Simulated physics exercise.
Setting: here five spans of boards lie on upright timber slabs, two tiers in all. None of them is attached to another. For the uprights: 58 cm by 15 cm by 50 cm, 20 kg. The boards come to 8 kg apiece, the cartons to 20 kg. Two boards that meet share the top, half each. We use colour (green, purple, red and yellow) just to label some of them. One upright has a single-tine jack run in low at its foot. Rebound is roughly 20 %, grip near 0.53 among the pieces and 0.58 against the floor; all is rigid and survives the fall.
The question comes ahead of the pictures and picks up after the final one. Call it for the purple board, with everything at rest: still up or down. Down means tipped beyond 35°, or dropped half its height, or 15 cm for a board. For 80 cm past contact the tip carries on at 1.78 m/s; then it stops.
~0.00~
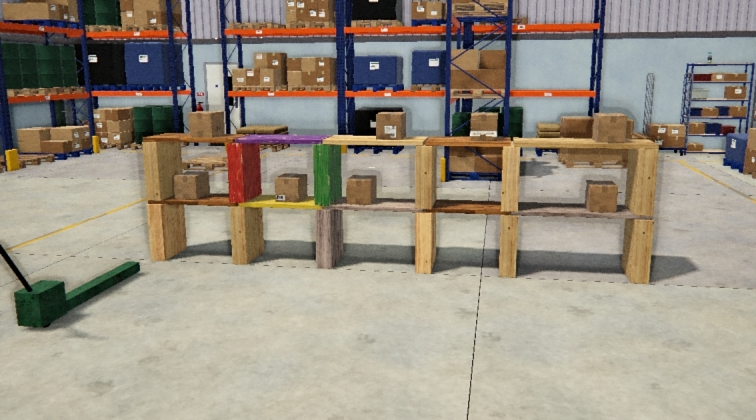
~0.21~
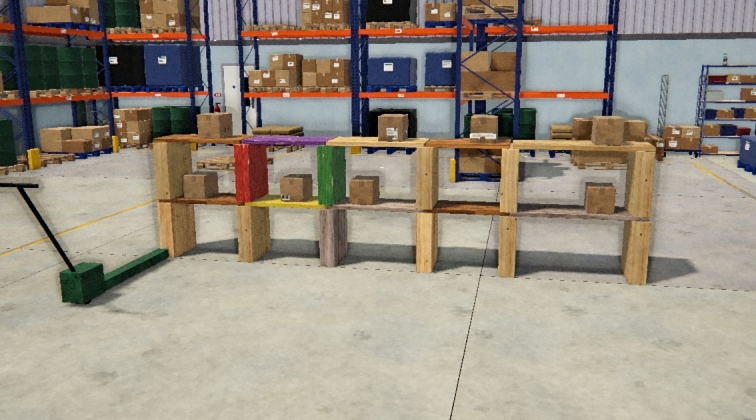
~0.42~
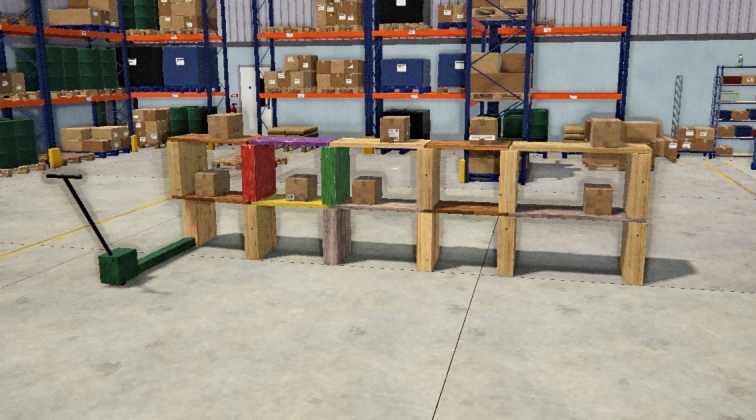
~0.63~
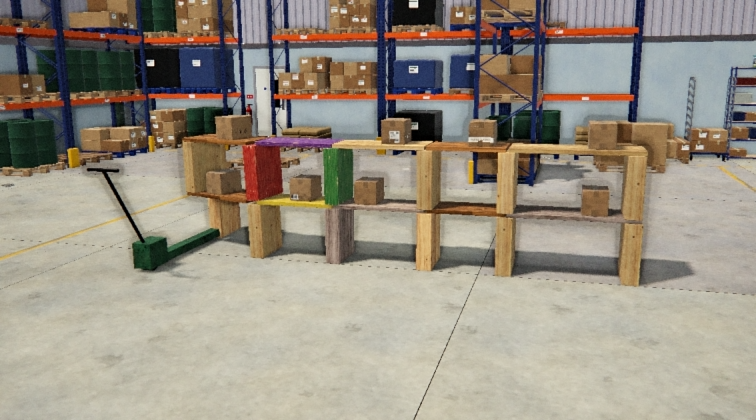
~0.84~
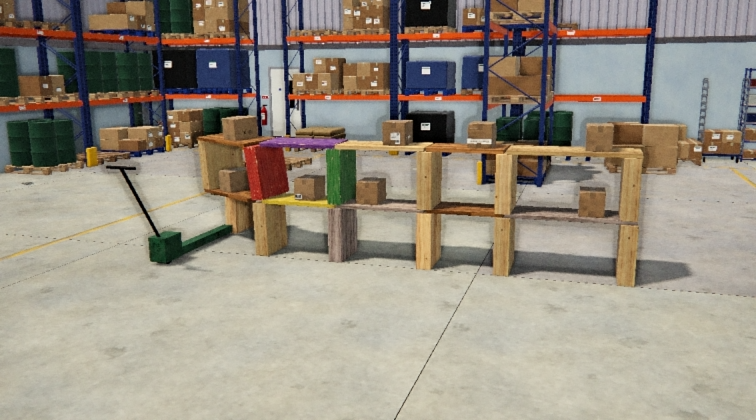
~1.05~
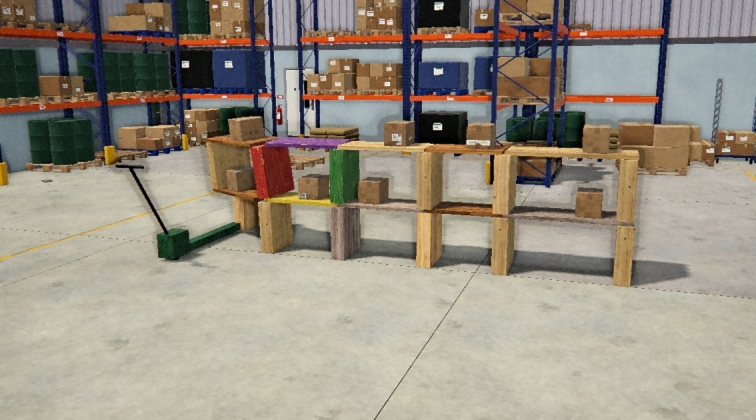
Falls.
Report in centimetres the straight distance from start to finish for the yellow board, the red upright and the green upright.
The yellow one ends 0 cm from where it began, the red one 90 cm, and the green one 0 cm.
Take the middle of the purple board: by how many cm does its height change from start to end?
Net change: Some 120 cm lower.
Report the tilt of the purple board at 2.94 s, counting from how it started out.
Around 40° from its start.
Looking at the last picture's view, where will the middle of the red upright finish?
Last frame, centre at roughly (224, 216).
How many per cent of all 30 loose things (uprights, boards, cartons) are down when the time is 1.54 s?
10 %.
After 1.54 s, 3 of the 30 pieces down; purple board leaning 4°; red upright leaning 23°.
After 1.80 s, 7 of the 30 pieces down; purple board leaning 44°, 28 cm lower; red upright leaning 39°.
After 2.94 s, 7 of the 30 pieces down; purple board leaning 44°, 47 cm lower; red upright on its side.
At rest (4.1 s), 7 of the 30 pieces down; purple board upside down; red upright on its side; green upright unmoved. As the last picture would show them, middles, purple board near (284, 262), red upright near (224, 216).
